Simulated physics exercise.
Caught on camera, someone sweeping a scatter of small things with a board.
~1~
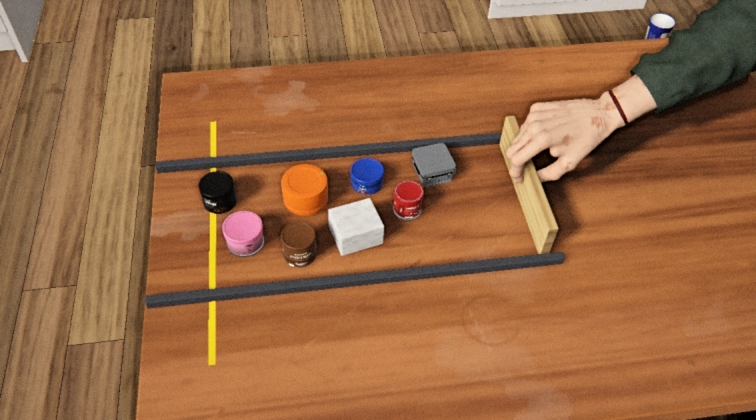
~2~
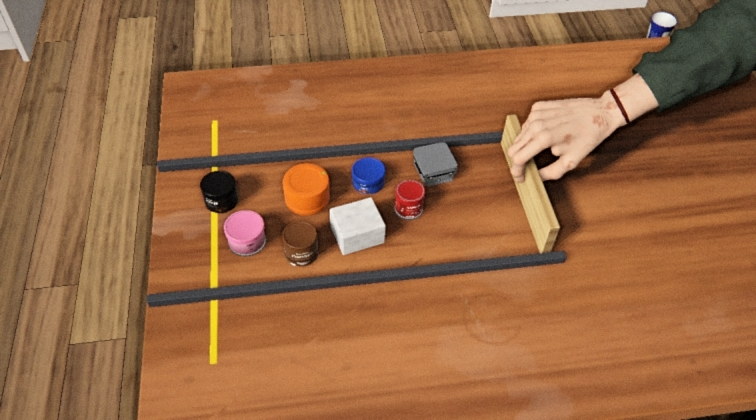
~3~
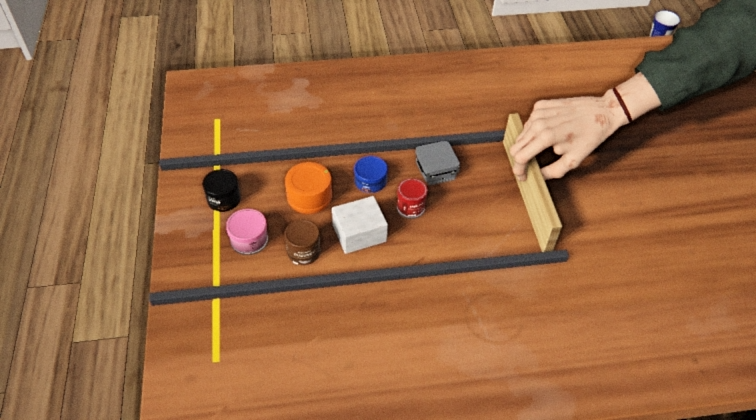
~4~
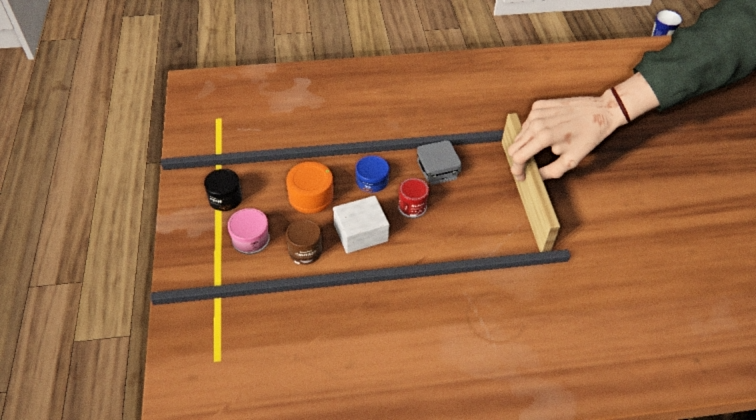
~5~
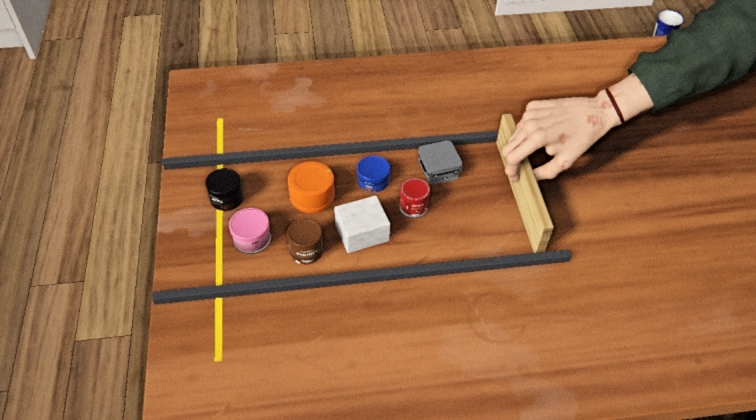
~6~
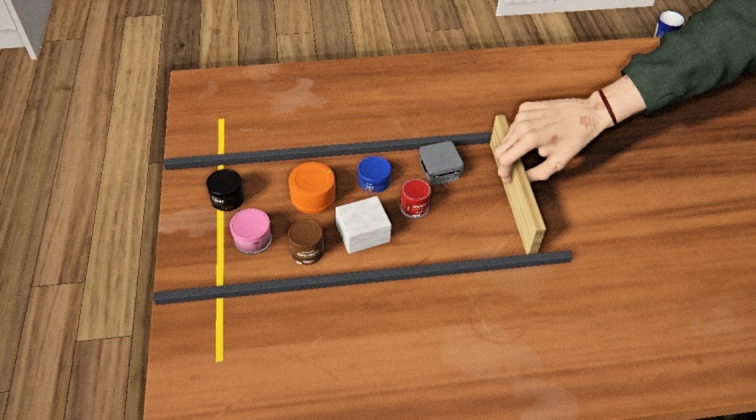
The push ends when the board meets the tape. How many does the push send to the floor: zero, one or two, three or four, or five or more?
The number that fall off is one or two.
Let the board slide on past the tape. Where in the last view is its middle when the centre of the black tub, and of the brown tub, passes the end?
Its middle is around (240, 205) and around (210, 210).
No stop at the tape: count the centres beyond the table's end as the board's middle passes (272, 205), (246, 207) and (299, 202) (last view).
Past the end: 0, 0 and 0.
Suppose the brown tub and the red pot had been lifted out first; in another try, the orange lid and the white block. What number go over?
It would be 1 and 1.
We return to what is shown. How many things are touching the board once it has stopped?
3 of them.
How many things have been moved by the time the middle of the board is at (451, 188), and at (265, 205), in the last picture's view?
First 1, then 8.
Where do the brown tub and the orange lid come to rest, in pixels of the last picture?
About (163, 273), and the other about (166, 209).
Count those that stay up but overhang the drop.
That would be 3.
Soon after, none off yet; black tub at rest near (226, 190); pink pot at rest near (252, 232); brown tub at rest near (307, 242).
After that, none off yet; black tub at rest near (226, 190); pink pot moving near (242, 231); brown tub displaced about its own width near (269, 262).
In the end, the number that fall off is one or two; gone, pink pot and black tub.
